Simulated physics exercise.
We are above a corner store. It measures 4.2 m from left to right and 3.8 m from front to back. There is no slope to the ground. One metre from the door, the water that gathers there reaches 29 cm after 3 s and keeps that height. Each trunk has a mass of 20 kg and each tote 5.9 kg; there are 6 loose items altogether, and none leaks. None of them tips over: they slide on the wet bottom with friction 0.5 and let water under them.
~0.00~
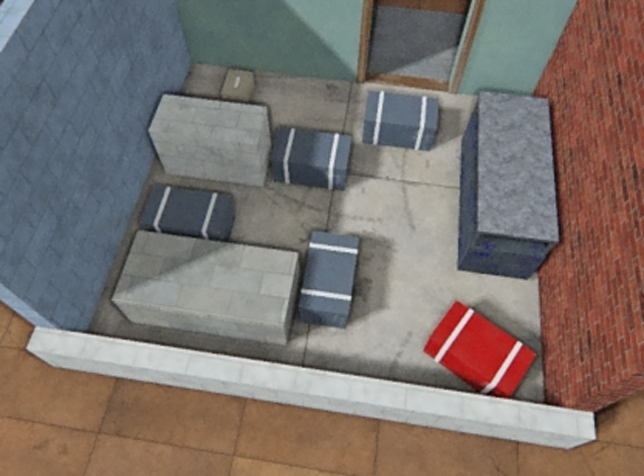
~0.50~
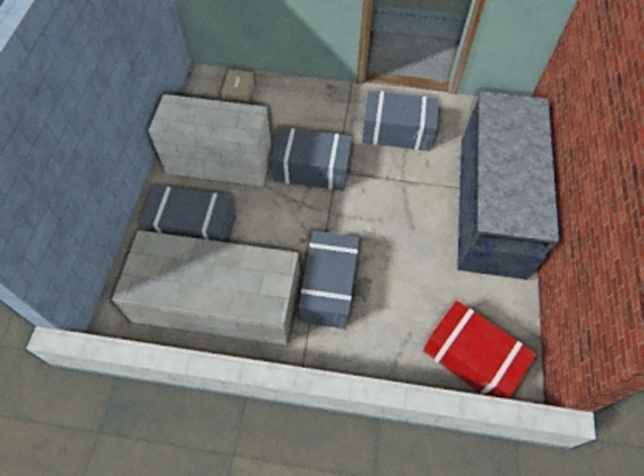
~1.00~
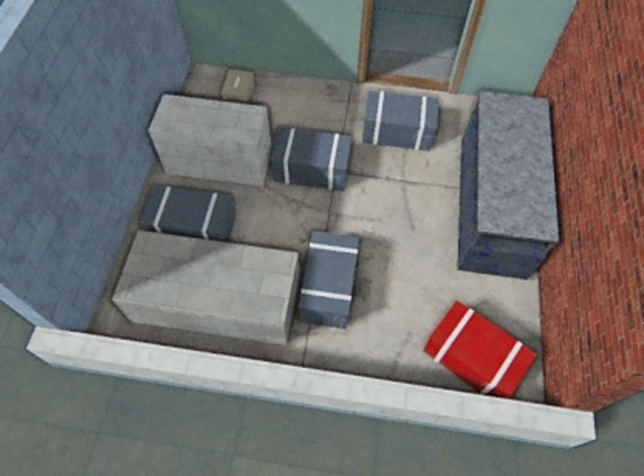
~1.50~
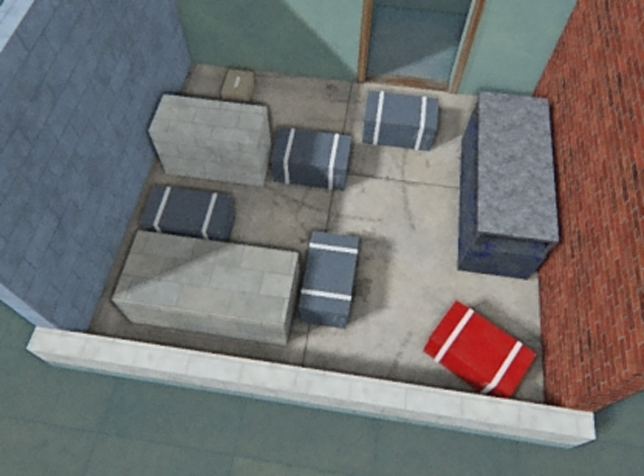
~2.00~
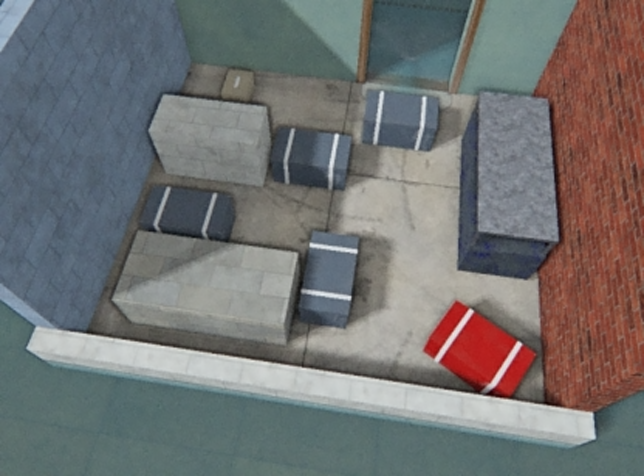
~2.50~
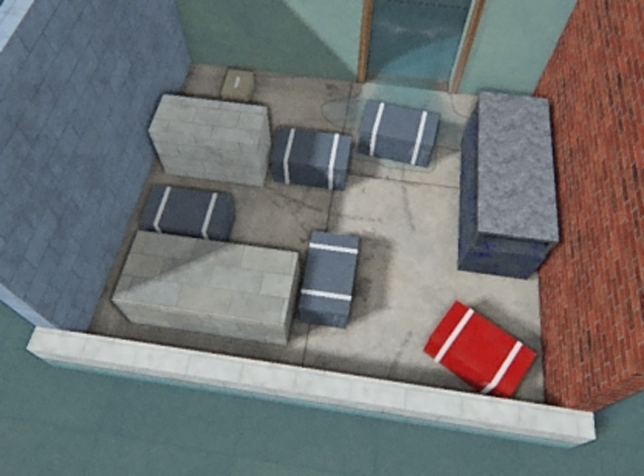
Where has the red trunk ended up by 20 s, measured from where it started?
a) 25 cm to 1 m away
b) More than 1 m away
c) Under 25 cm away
25 cm to 1 m away (a).
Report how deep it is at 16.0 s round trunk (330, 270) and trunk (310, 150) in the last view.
Depths: Near 27 cm, then near 26 cm.
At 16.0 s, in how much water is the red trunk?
Near 27 cm deep.
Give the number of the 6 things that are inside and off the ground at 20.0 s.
Total: 6.
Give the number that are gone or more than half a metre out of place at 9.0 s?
It comes to 4.
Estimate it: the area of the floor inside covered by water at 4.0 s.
Near 7.0 m2 in all.
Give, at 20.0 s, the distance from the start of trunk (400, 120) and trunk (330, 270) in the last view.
Shifts: 250 cm / 30 cm.
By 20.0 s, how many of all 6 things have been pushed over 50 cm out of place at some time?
The total is 6.
After 4.0 s the red trunk is near (483, 345), 0.0 m from its start, aground; 0 afloat.
After 9.0 s the red trunk is near (516, 295), 0.5 m from its start, afloat; 5 afloat.
After 16.0 s the red trunk is near (511, 282), 0.6 m from its start, afloat; 6 afloat.
After 20.0 s the red trunk is near (473, 263), 0.7 m from its start, afloat; 6 afloat.
